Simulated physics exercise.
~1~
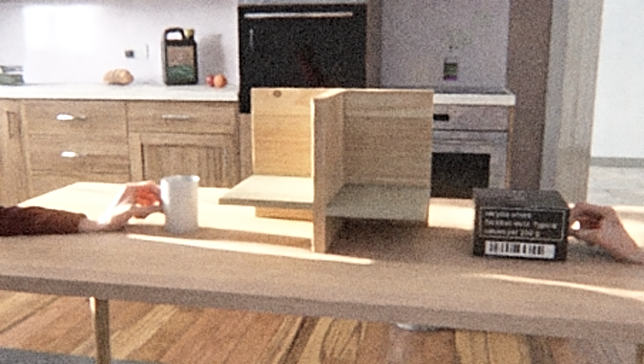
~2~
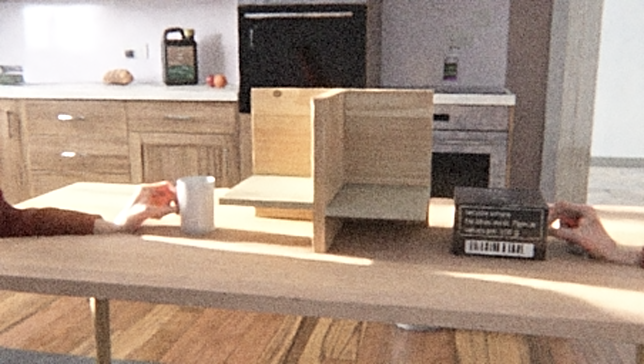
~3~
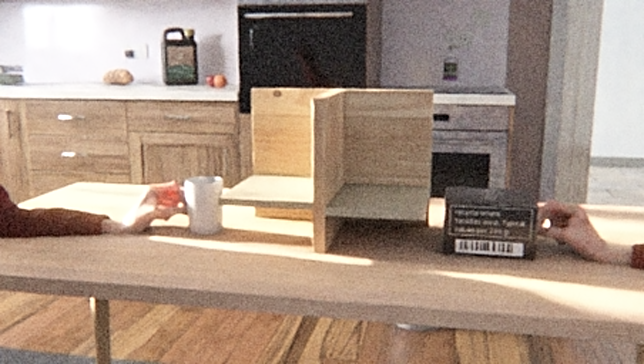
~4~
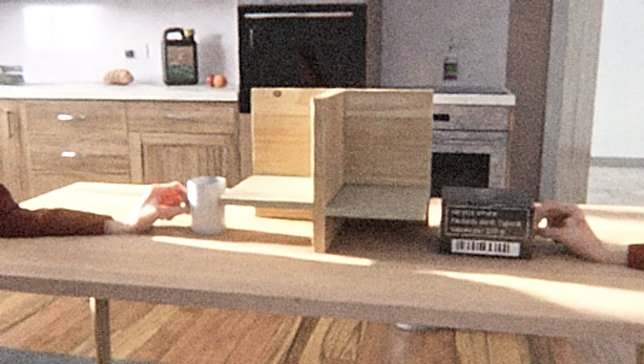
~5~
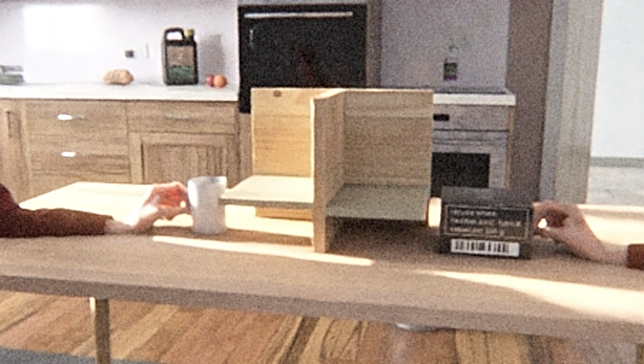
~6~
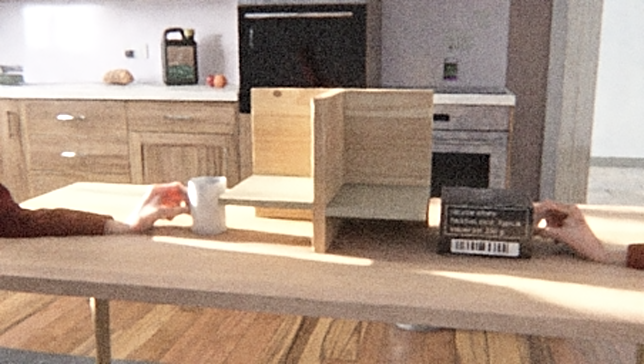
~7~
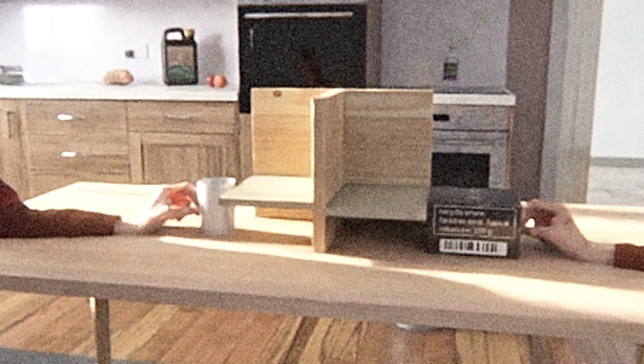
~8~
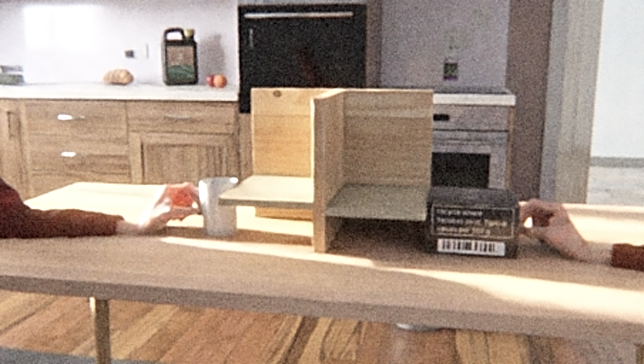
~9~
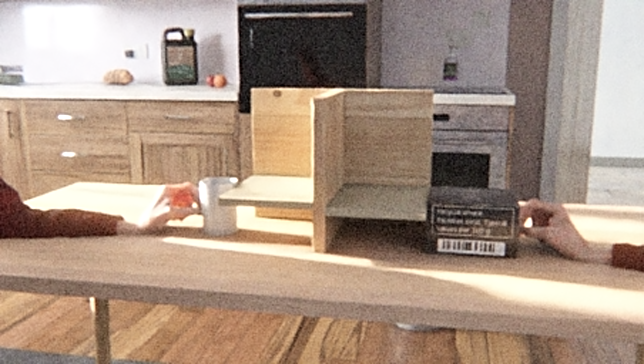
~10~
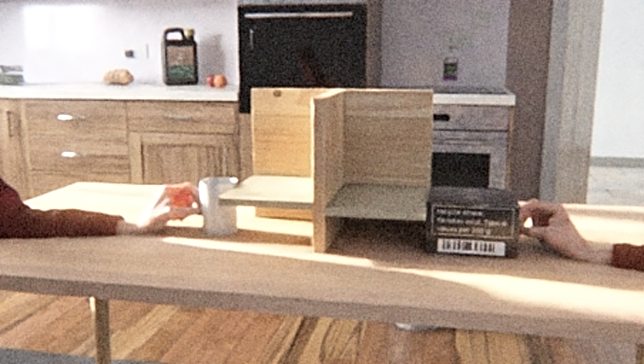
Two hands reach in from opposite sides of a light wooden table in a kitchen, seen from the front by a still camera, with a two-sided wooden shelf standing in the middle. The left hand, in a dark red sleeve, holds a whitish cup-like beaker, while the right hand holds a black box with pale lettering. Both hands slide their things a short way inward toward the shelf. They pause briefly, then nudge them slightly closer. The beaker stops upright at the shelf's left edge and the box stops at its right edge, both still outside, with the hands beside them.
